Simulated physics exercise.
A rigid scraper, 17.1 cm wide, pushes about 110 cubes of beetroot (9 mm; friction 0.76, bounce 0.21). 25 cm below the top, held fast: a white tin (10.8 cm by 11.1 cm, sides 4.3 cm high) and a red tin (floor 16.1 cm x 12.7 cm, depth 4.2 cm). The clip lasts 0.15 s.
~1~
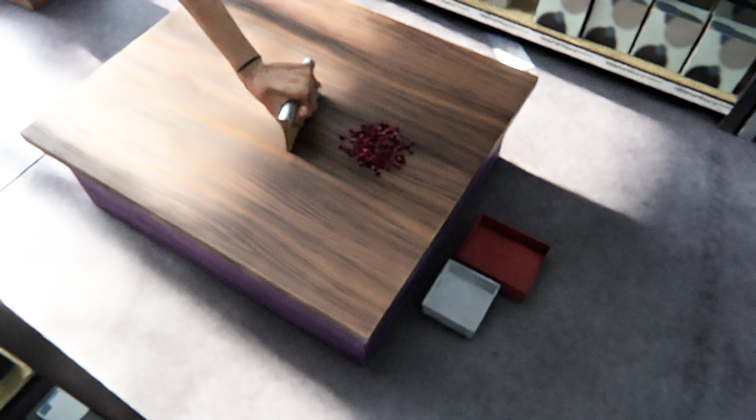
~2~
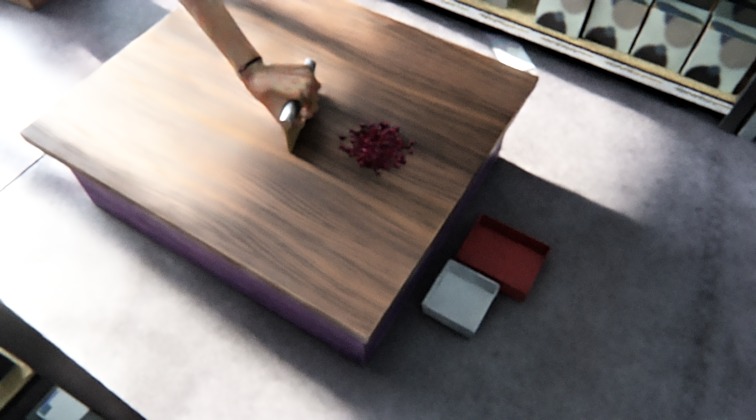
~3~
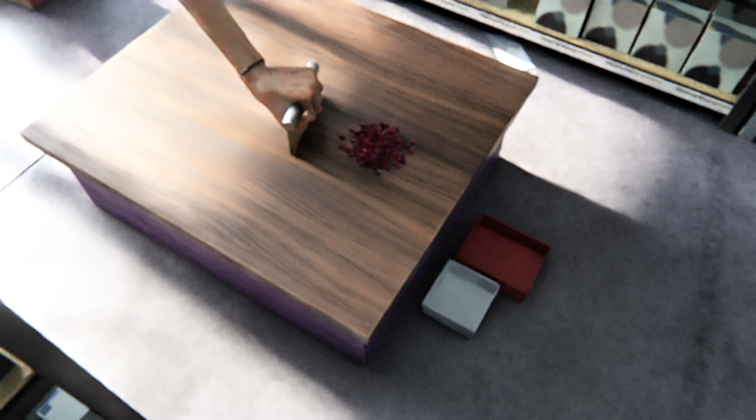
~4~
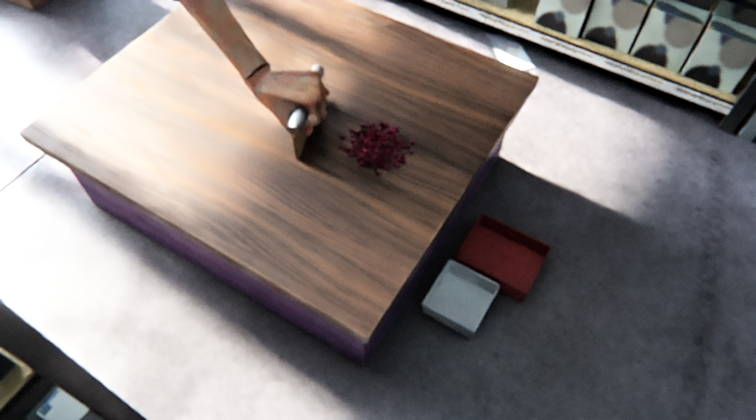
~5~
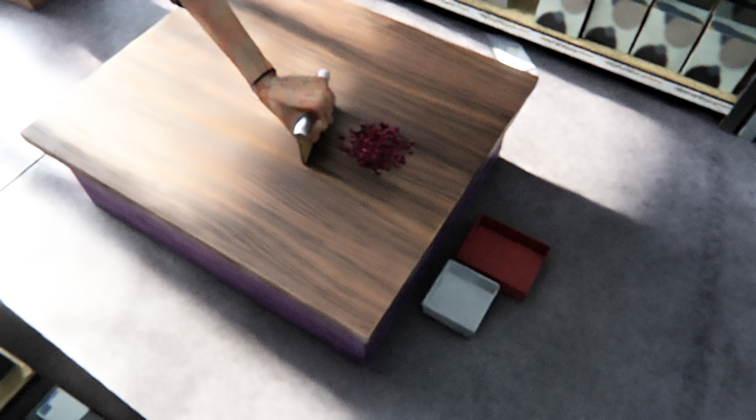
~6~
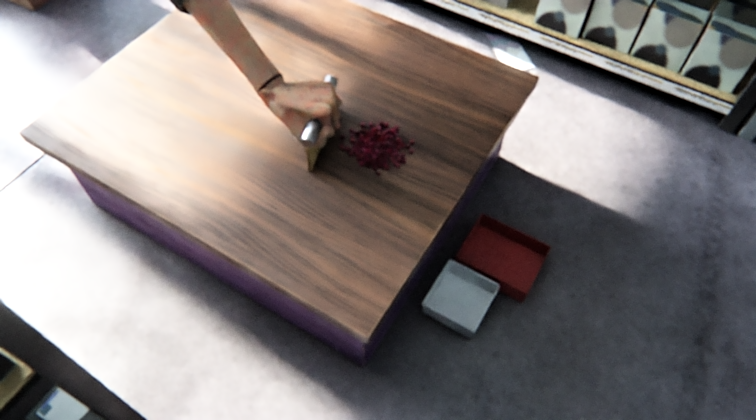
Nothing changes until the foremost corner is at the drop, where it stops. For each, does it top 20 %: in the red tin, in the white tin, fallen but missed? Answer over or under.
In the red tin: Under; in the white tin: Under; fallen but missed: Under.
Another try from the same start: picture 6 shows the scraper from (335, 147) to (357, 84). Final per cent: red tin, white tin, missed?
Red tin 45, white tin 5, missed 35.
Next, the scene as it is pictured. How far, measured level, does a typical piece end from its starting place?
Some 10 cm.
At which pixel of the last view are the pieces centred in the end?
Near (435, 166).
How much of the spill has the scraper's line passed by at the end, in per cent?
About 50 per cent.
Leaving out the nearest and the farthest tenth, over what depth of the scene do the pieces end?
About 14 cm.
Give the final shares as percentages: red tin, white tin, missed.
Red tin 0, white tin 10, missed 5.
Then, 0.23 s after the last picture, scraper 22 cm from its start, spill 12 cm wide; still on top 100 %.
Then, 0.46 s after the last picture, scraper 33 cm from its start, spill 15 cm wide; still on top 100 %.
Then, 0.66 s after the last picture, scraper 33 cm from its start, spill 15 cm wide; white tin 5 %, off the edge, not caught 10 %, still on top 85 %.
In the end, white tin 10 %, red tin 0 %, fallen but missed 5 %, still on top 85 %.
